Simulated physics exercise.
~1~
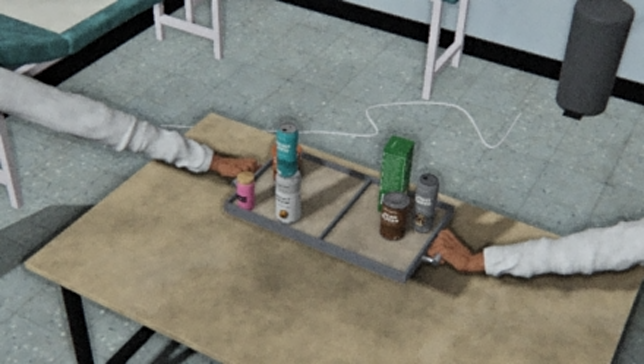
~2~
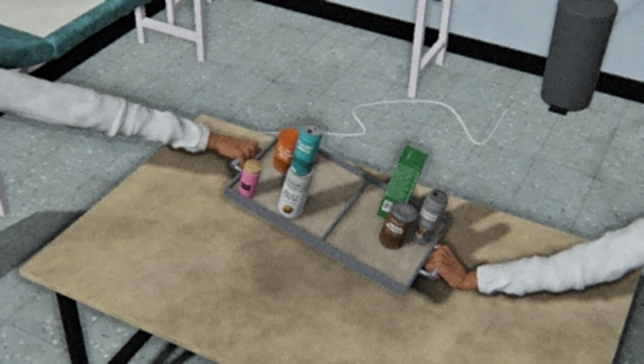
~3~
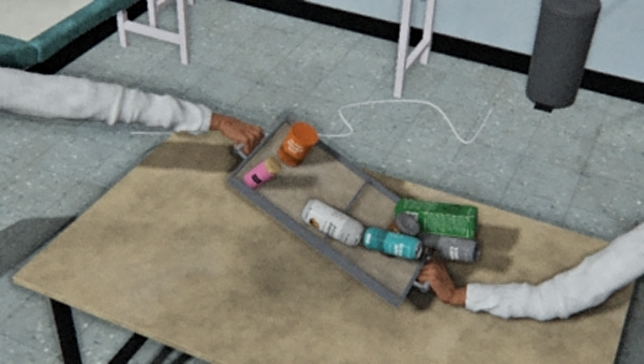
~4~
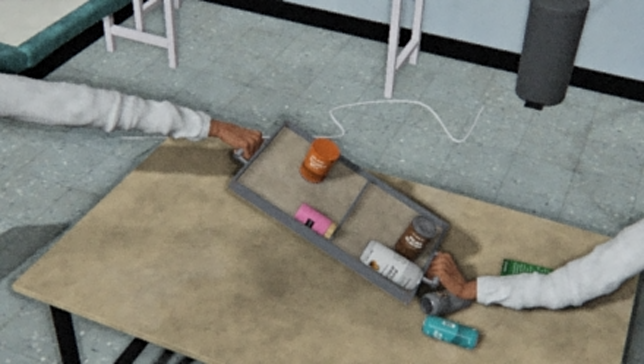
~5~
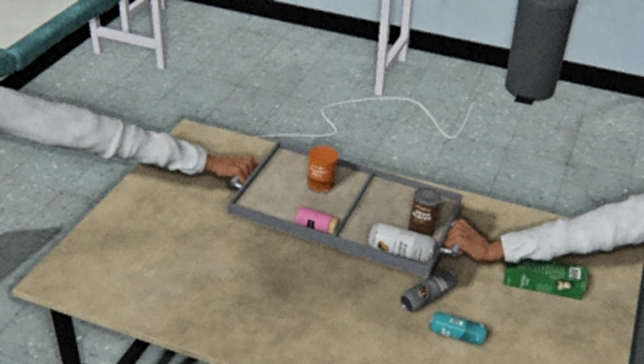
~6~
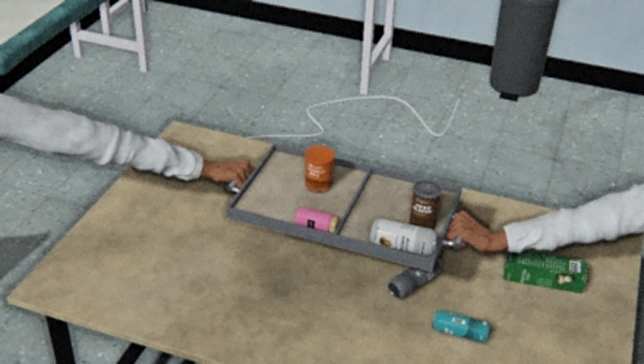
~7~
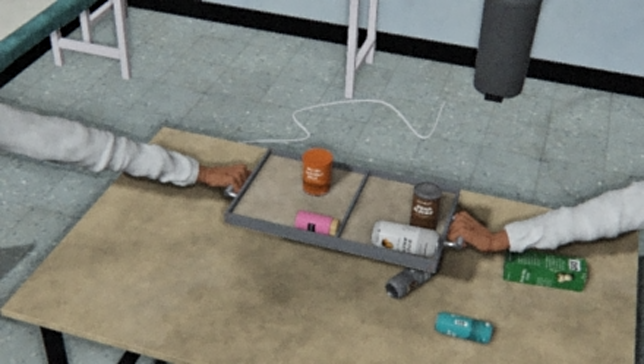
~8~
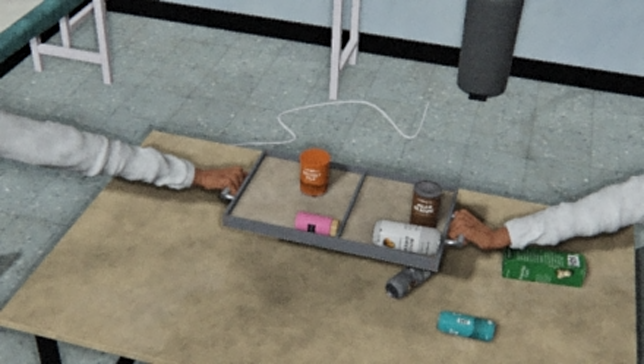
In this clip, two hands tilt a divided tray of cans, tins and a carton steeply down to the right, then level it; the turquoise can, grey can and green carton end on the table, while the white can and pink shaker lie beside the upright orange and brown tins.
